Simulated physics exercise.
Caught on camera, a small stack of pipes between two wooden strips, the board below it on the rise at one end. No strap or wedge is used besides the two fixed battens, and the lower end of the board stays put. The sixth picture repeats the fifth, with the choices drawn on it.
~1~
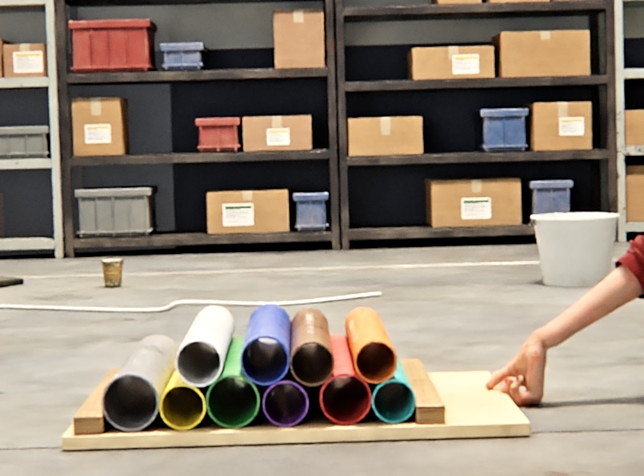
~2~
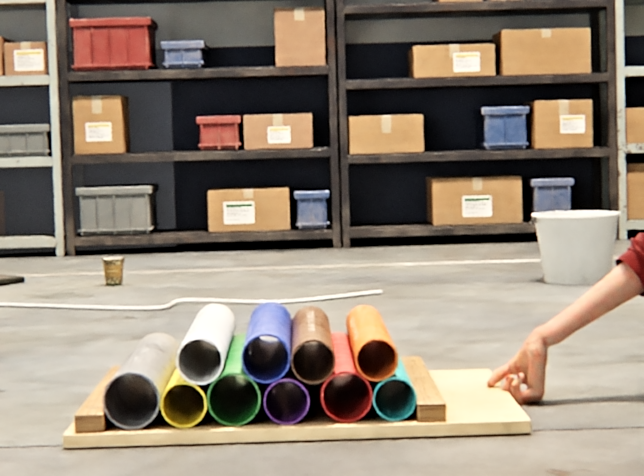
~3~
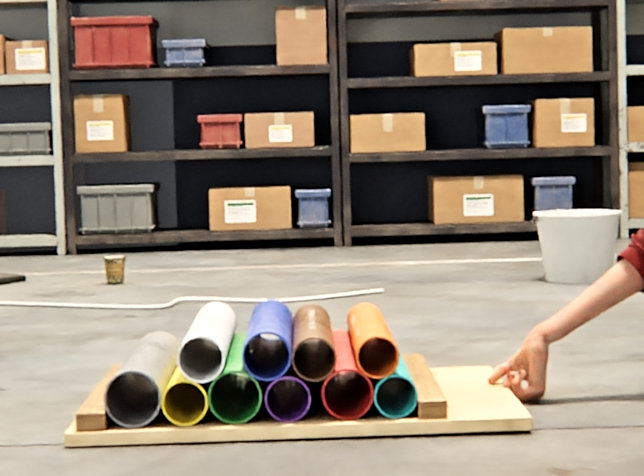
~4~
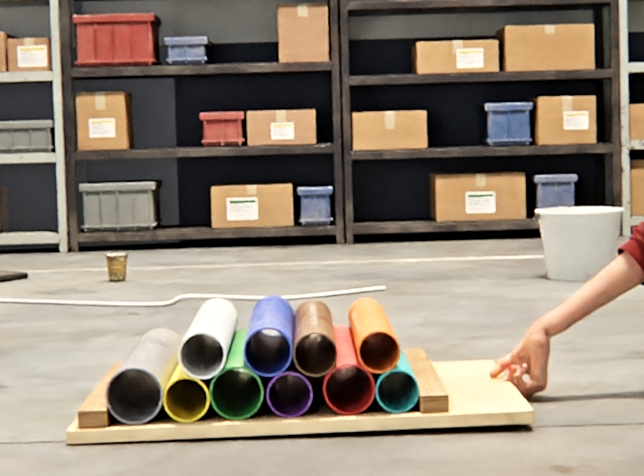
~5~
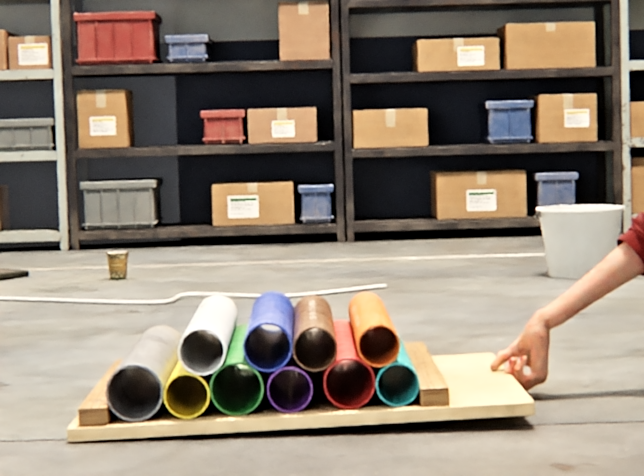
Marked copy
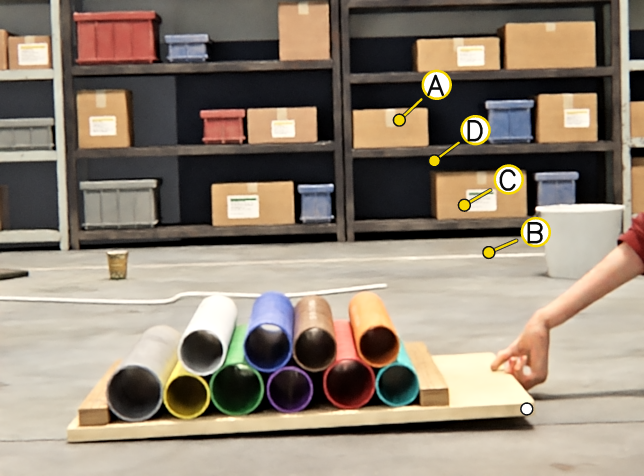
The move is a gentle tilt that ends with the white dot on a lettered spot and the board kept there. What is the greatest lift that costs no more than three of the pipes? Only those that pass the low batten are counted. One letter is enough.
D is the limit.
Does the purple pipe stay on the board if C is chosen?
Yes.
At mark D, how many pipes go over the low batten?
It comes to three.
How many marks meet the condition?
Three of the four.
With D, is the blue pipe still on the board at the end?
No, with D.
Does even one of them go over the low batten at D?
Yes.
On the marked copy, A at (399, 120); B at (489, 253); C at (464, 205); D at (434, 161); the white dot at (527, 409).
Following D. Soon after the start, board at 19°.
Later, board at 35°.
In the end, board at 35°, three over the low batten (brown, white, blue).
As for the rest, A seven over the low batten; B one over the low batten (white); C three over the low batten (brown, white, blue).
